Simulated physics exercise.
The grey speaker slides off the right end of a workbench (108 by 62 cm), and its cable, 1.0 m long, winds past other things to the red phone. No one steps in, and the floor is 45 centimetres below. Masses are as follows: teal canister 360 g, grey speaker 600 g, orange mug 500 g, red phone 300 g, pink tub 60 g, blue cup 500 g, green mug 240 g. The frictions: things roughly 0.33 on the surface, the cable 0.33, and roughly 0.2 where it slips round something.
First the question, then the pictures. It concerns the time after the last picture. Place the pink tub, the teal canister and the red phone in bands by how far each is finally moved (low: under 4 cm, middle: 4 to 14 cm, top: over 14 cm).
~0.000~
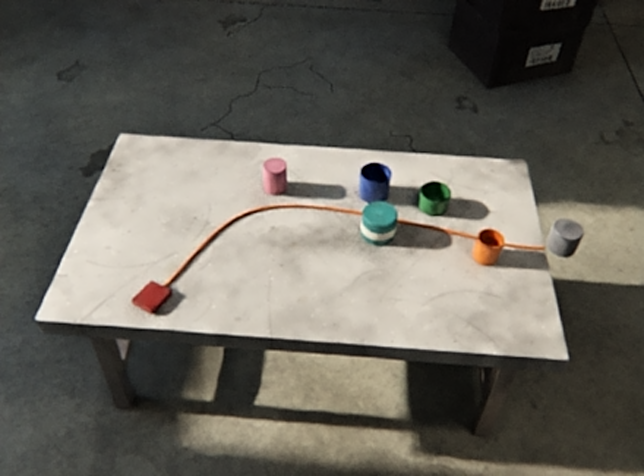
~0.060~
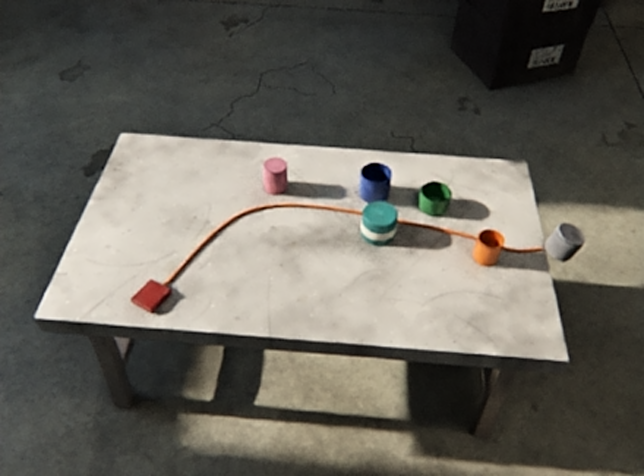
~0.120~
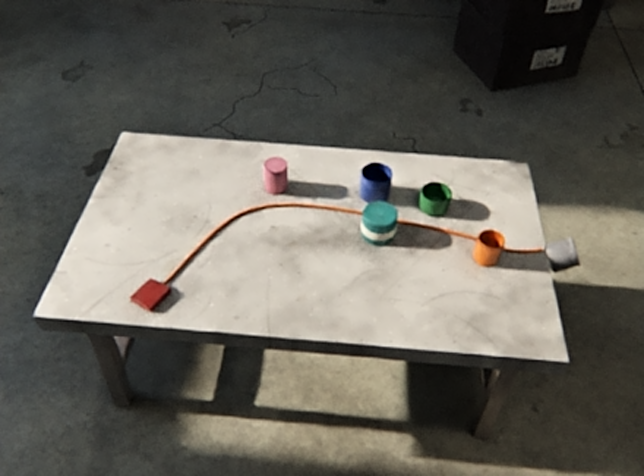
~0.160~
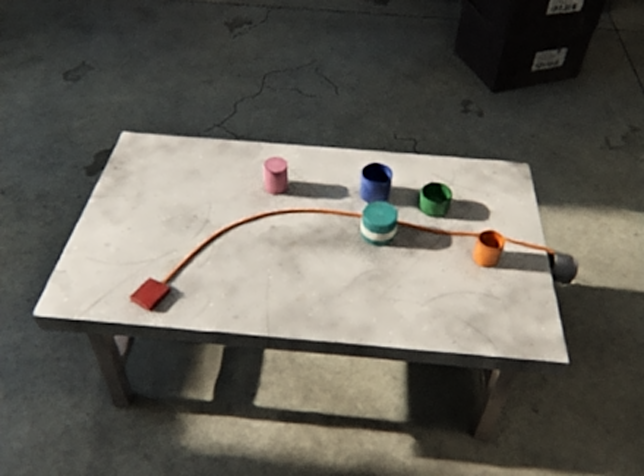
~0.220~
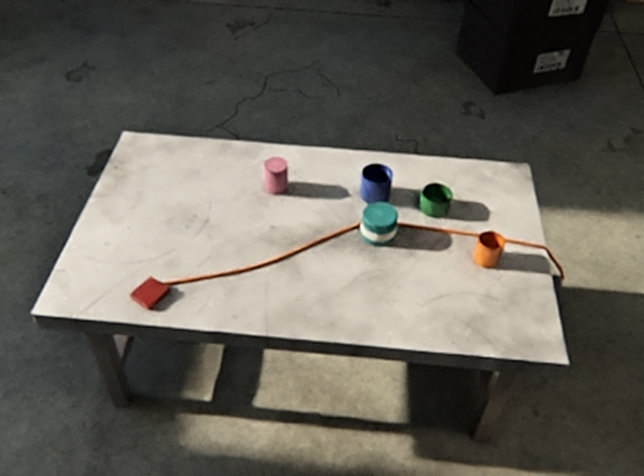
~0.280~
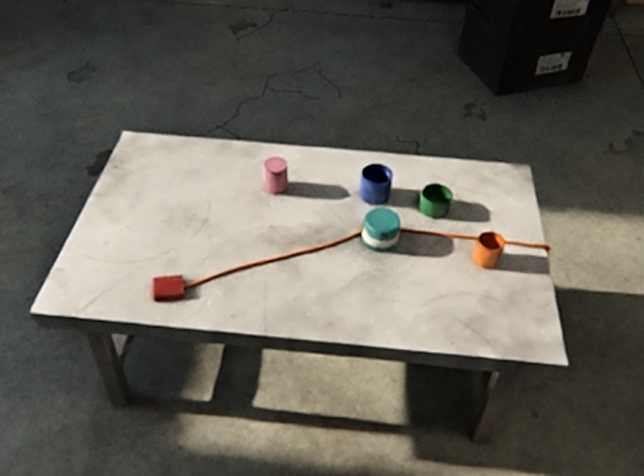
Pink tub: Low; teal canister: Middle; red phone: Top.
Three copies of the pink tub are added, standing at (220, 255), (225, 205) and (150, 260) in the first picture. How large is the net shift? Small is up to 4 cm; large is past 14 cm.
In turn: Large, small, small.
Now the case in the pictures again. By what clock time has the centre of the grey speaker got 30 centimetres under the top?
0.42 s.
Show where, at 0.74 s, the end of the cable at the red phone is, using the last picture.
Roughly (339, 242).
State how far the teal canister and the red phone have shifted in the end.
The teal canister ends up 8 cm from where it began, and the red phone 40 cm.
By 0.5 s, the cable's tail end at (296, 257); red phone 29 cm off its start, teal canister 9 cm off its start, grey speaker over the edge.
By 0.7 s, the cable's tail end at (339, 242); red phone 40 cm off its start, teal canister 9 cm off its start, grey speaker over the edge.
By 1.0 s, the cable's tail end at (340, 242); red phone 40 cm off its start at (327, 244), teal canister 9 cm off its start at (394, 240), grey speaker over the edge.
By 1.2 s, the cable's tail end at (340, 242); red phone 40 cm off its start, teal canister 9 cm off its start, grey speaker over the edge.
By 2.4 s, the cable's tail end at (340, 242); red phone 40 cm off its start at (327, 244), teal canister 9 cm off its start at (394, 240), pink tub 0 cm off its start at (276, 164), grey speaker over the edge.
